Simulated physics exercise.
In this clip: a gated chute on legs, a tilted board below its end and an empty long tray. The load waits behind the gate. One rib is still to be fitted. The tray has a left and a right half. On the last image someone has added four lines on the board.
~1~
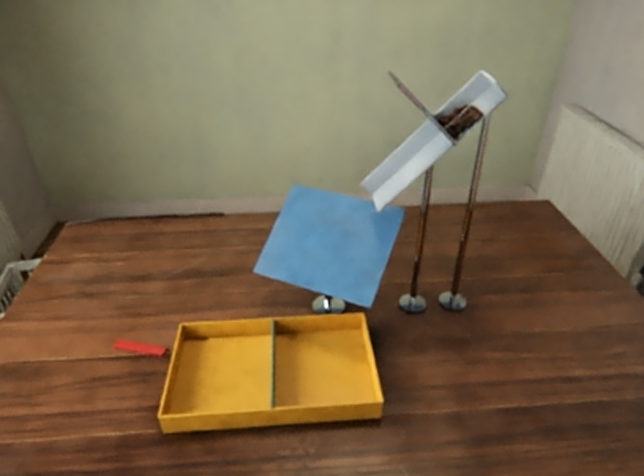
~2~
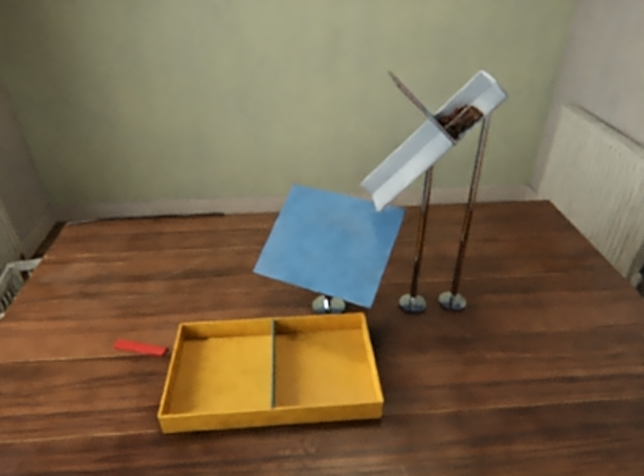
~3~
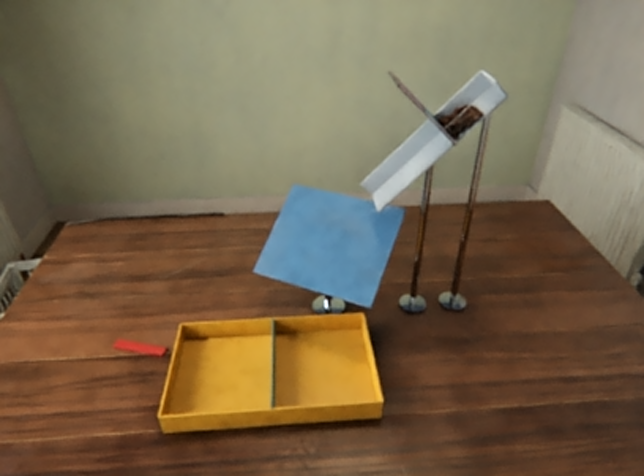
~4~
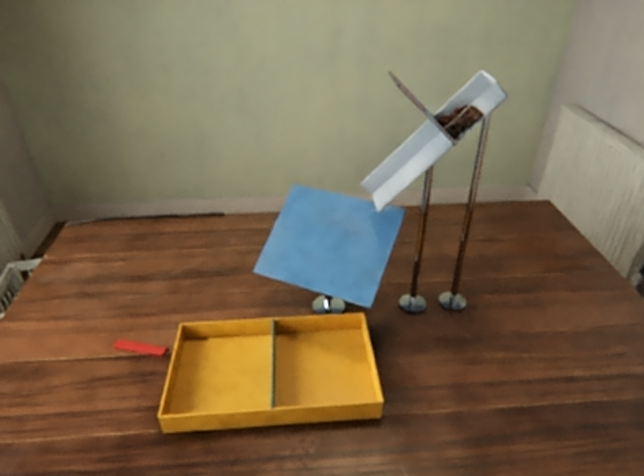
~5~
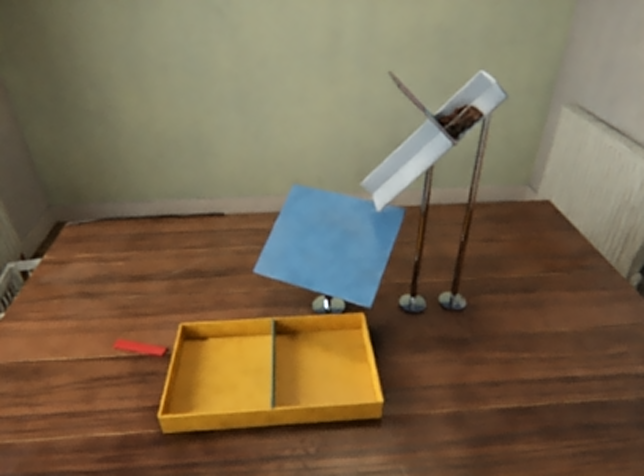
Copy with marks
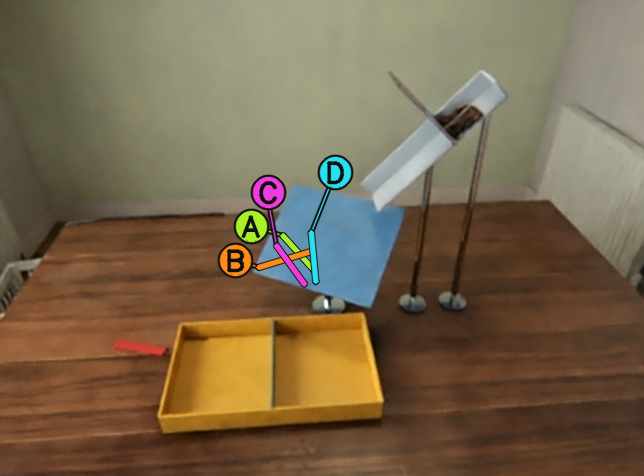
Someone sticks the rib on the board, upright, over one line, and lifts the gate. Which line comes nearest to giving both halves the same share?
Use line B.
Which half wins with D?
More lands on the right.
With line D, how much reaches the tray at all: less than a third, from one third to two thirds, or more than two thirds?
More than two thirds.
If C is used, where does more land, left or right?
More lands on the right.
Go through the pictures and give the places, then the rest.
In the first picture, load behind the gate at (454, 122), allspice berries; lip of the chute at (375, 203), sloping fairly steeply.
In the second picture, middle of the board at (329, 240), tilted fairly steeply; middle of its low edge at (309, 289); of its high edge at (347, 196).
In the third picture, front corners of the tray at (159, 417) and (382, 401); front end of its middle wall at (272, 409); gate still shut at (433, 119).
In the fourth picture, middle of the load at (454, 122); lip at (375, 203).
In the fifth picture, middle of the load at (454, 122); lip at (375, 203).
On the marked copy, line A from (282, 235) to (314, 270); line B from (309, 252) to (258, 267); line C from (276, 245) to (304, 284); line D from (311, 232) to (315, 281).
Choosing A, of what is caught, a small part in the left half, most in the right.
Choosing B, of what is caught, about two thirds in the left half, about a third in the right.
Choosing C, of what is caught, a small part in the left half, most in the right.
Choosing D, of what is caught, a small part in the left half, nearly all in the right.
